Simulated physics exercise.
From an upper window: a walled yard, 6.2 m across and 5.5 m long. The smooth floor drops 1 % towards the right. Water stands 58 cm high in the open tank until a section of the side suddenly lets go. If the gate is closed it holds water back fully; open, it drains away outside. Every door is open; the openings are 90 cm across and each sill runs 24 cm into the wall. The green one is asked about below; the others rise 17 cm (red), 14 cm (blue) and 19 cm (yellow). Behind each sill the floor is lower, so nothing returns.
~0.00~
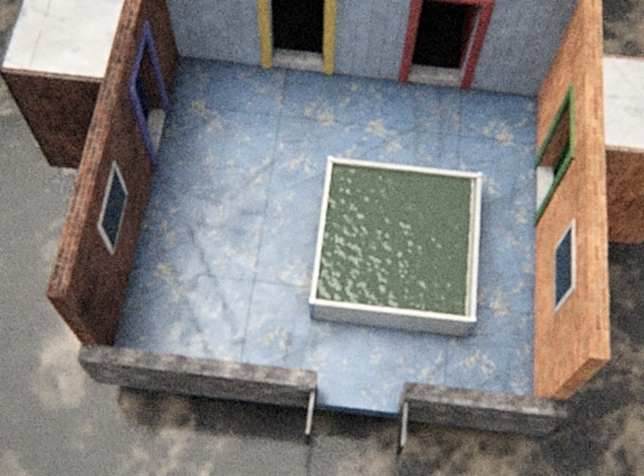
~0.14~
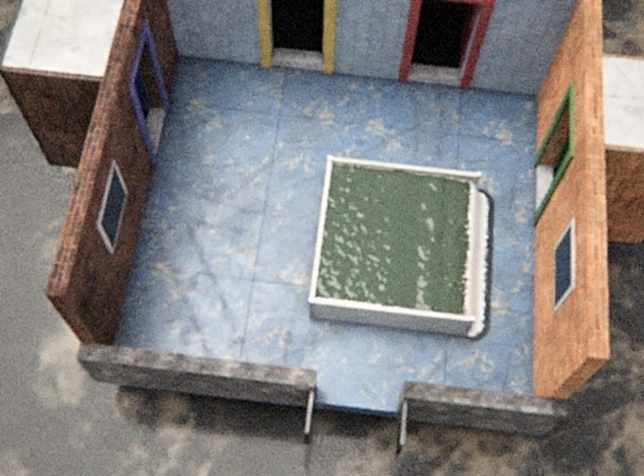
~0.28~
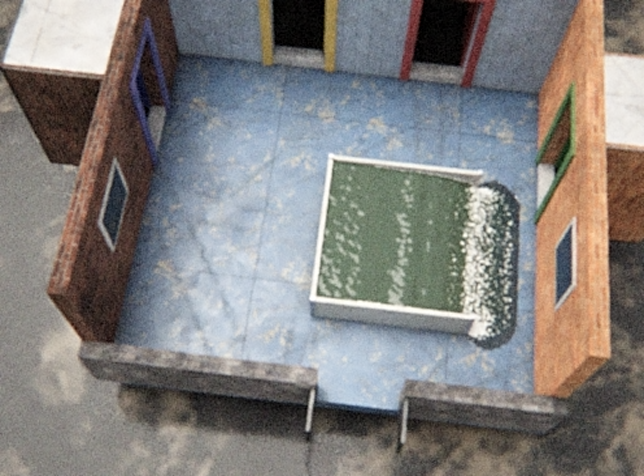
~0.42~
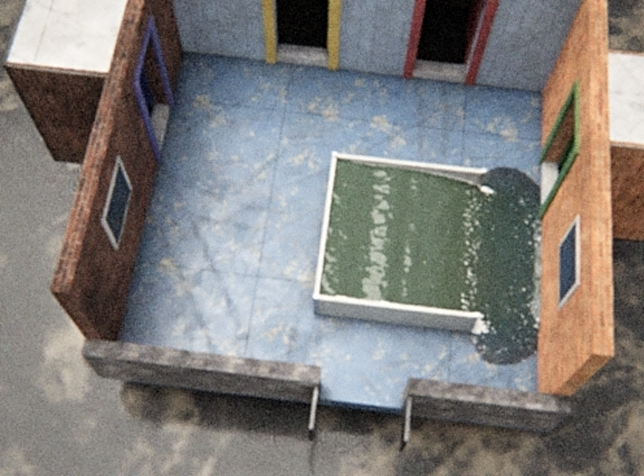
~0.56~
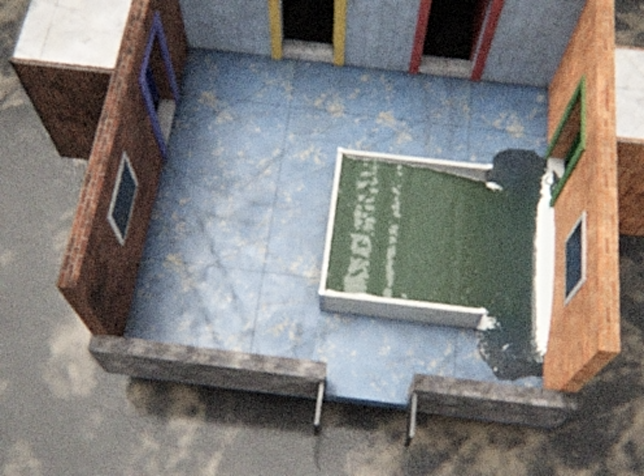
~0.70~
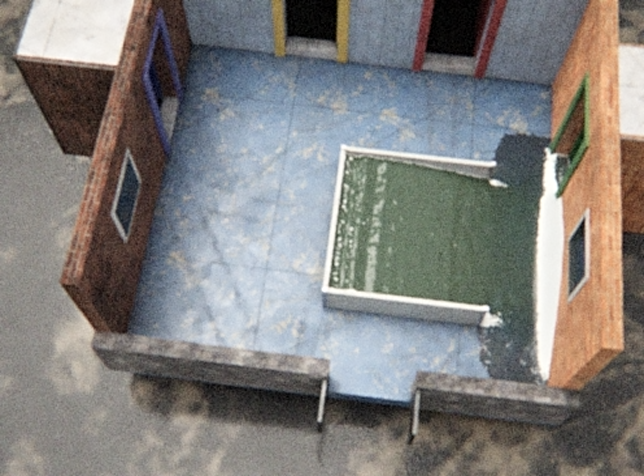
Green water sits in an open tank on the blue floor of a walled yard, then breaks out along the tank's right side. It spills across the floor in a foaming band, reaches the orange brick wall, and spreads both ways along it, reaching the green door as the level in the tank lowers.
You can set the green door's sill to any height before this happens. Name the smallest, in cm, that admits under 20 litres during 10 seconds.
Close to 29 cm is just enough.
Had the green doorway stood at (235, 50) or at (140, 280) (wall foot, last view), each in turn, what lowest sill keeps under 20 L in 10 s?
Roughly 8.0 and 11.5 cm.
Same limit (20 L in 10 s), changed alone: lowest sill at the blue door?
About 9.0 cm at blue.
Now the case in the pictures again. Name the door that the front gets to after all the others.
The blue one.
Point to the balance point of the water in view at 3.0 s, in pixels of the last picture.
Near (462, 245).
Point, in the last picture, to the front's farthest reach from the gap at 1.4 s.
Around (549, 88).
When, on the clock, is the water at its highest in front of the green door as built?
At about 1.6 s.
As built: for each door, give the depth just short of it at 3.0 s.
Depths in cm: Red 13, green 21, blue 0, yellow 1.
After 1.4 s water covers 15 % of the floor, deepest (48 cm) near (545, 264); 27 cm at the green door, 49 litres in over its 11 cm sill.
After 3.0 s water covers 45 % of the floor, deepest (36 cm) near (549, 88); 21 cm at the green door, 184 litres in over its 11 cm sill.
After 10.0 s water covers 100 % of the floor, deepest (14 cm) near (368, 77); 9 cm at the green door, 229 litres in over its 11 cm sill.
At the green door as built, the water arrived by 0.6 s and peaked near 28 cm at 1.6 s.
Run again over the same 10 s with other heights there, 32 litres in over 26.5 cm, 3 litres over 36 cm. The limit of 20 litres is kept from about 29 cm up.
